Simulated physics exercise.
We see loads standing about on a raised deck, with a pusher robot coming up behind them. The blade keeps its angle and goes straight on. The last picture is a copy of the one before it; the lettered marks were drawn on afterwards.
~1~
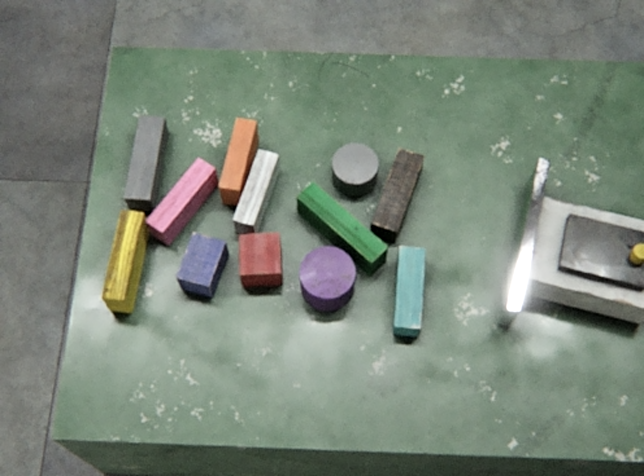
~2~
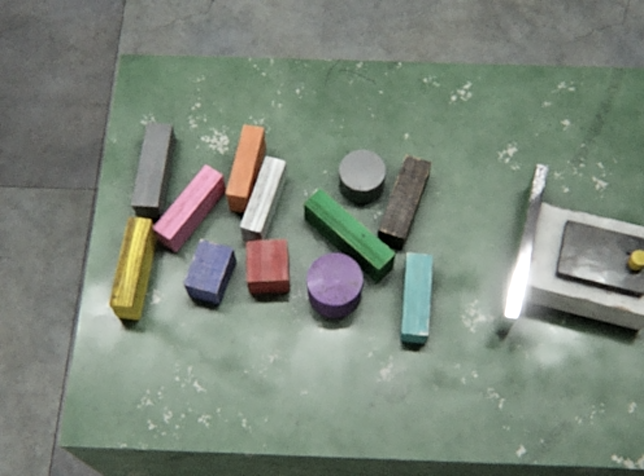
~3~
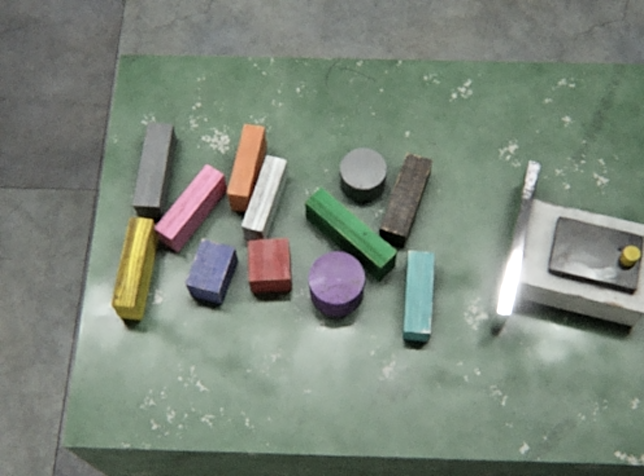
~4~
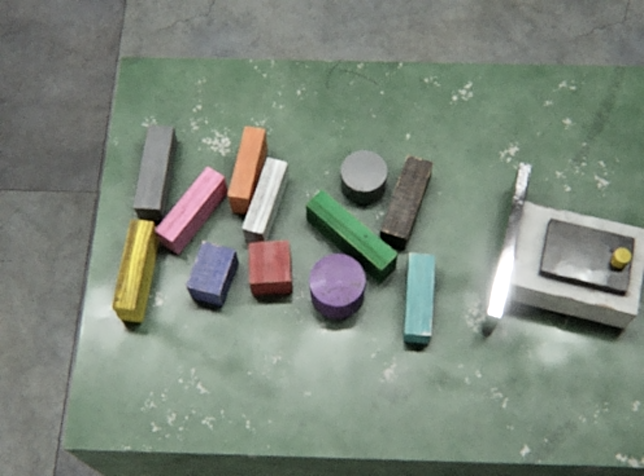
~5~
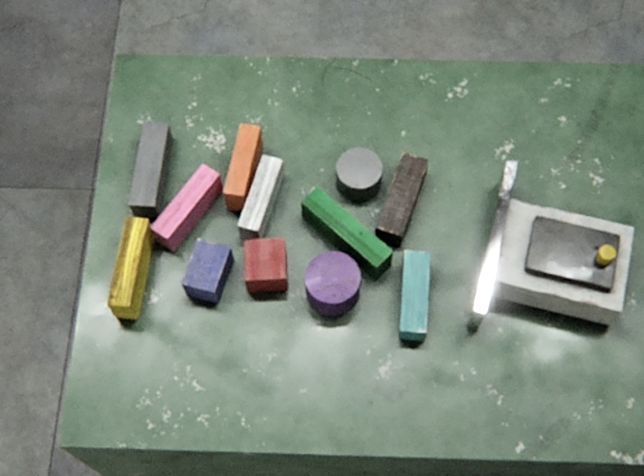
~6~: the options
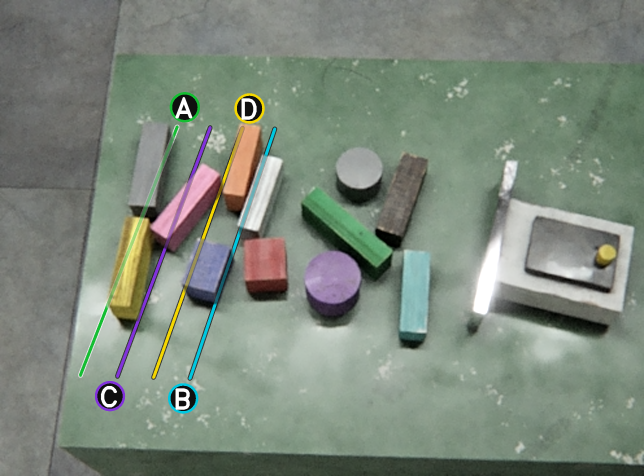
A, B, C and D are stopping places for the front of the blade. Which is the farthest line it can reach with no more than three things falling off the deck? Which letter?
It should halt at D.
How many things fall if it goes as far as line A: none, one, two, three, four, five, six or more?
By then, six or more.
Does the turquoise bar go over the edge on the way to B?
No.
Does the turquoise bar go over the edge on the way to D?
No.
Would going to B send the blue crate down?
By then, no.
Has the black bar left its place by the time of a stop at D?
By then, yes.
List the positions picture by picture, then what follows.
The first picture shows yellow stick (127, 262); purple canister (327, 280); black bar (398, 195).
The second picture shows robot (597, 255); turquoise bar (417, 298).
The third picture shows robot (589, 252); red crate (270, 266).
The fourth picture shows robot (581, 254); pink stick (192, 211).
The fifth picture shows robot (566, 251); grey canister (359, 175); green stick (346, 234); orange bar (244, 168).
On the marked copy, A at (132, 243); B at (235, 246); C at (166, 244); D at (201, 245).
Following D. Soon after the start, robot (457, 248); grey canister (349, 173); purple canister (313, 289).
Later, robot (349, 245); grey bar (131, 171); pink stick (159, 203).
In the end, robot (265, 243); yellow stick over the edge; grey bar over the edge; three fallen.
As for the rest, A drops nine; B is within the limit but short; C drops six.
